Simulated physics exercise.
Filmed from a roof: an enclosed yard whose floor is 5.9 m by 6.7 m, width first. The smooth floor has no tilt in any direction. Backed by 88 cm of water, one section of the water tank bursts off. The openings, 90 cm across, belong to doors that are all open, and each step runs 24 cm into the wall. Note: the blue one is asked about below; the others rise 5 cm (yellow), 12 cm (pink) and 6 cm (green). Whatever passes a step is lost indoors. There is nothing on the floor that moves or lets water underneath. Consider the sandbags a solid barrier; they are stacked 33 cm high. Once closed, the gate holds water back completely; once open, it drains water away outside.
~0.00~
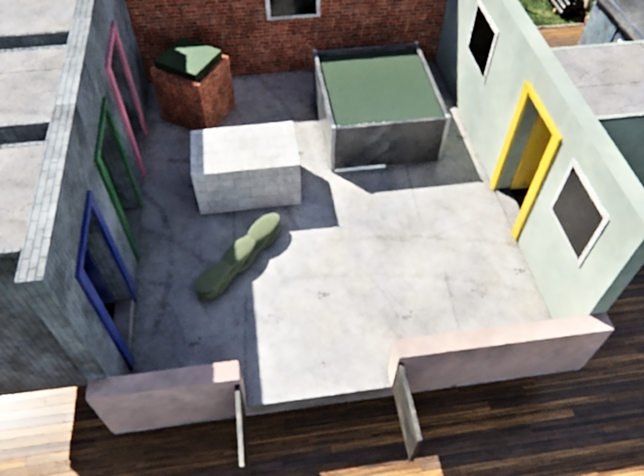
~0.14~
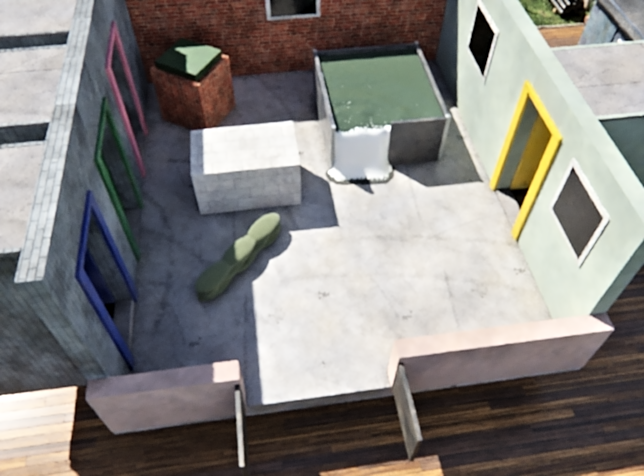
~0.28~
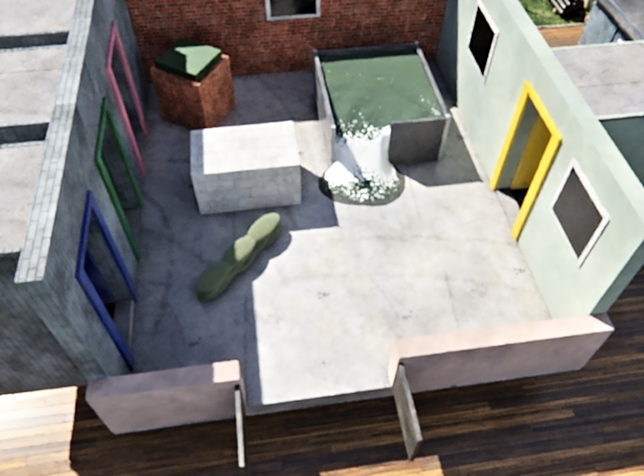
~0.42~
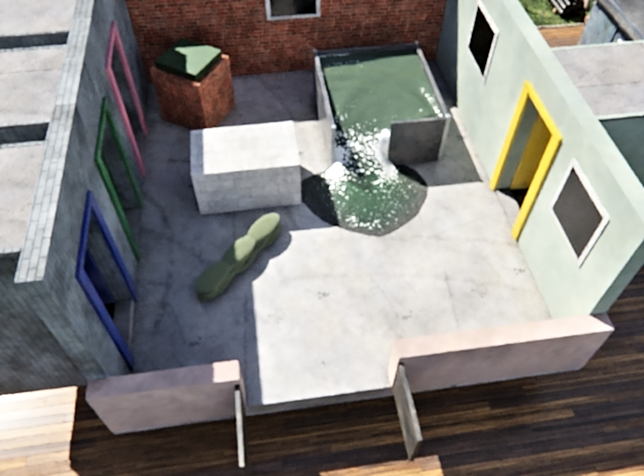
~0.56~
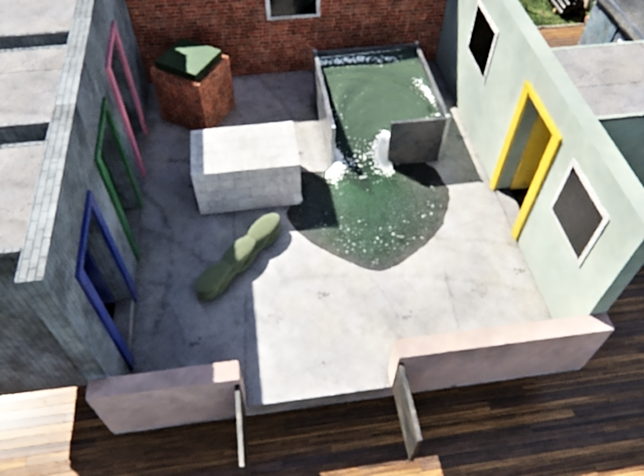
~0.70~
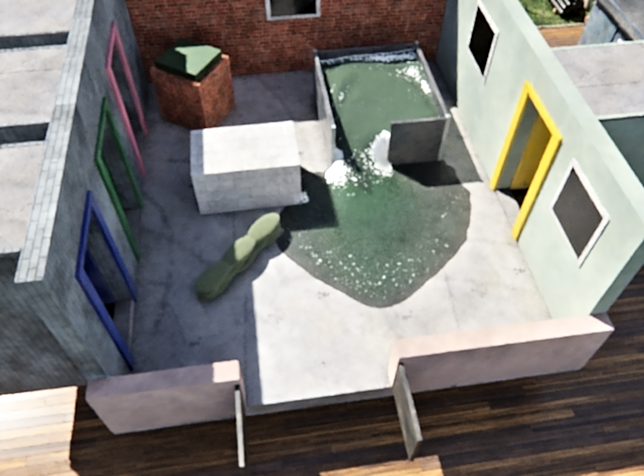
Water bursts from the front of a tank at the back of a walled yard, foaming at the gap, then spreads forward across the pale floor in a widening dark green fan, passing a white block and reaching beside green sandbags.
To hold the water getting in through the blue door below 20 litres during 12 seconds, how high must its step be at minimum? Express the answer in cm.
6.5 cm.
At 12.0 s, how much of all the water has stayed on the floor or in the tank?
Some 58 per cent remains.
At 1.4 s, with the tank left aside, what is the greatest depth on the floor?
Up to some 44 centimetres, I'd say.
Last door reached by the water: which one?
Last: Pink.
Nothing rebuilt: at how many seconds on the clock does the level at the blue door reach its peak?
Crest at t of about 6.5 s.
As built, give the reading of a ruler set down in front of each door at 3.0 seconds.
Centimetres: Yellow = 3, pink = 0, blue = 8, green = 4.
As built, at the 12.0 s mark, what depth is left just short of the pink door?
About 8.0 centimetres.
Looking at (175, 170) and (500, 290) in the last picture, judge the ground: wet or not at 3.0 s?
Taking them in turn, they come out spared and submerged.
After 1.4 s water covers 40 % of the floor, deepest (44 cm) near (355, 176); it has not reached the blue door.
After 3.0 s water covers 50 % of the floor, deepest (29 cm) near (481, 357); 8 cm at the blue door, 0 litres in over its 13 cm step.
After 12.0 s water covers 95 % of the floor, deepest (9 cm) near (176, 129); 6 cm at the blue door, 0 litres in over its 13 cm step.
At the blue door as built, the water arrived by 2.6 s and peaked near 9 cm at 6.6 s.
With a step of 6 cm, 26 litres would have come in within the 12 s; with 7 cm, 14 litres. So under 20 litres takes about 6.5 cm.
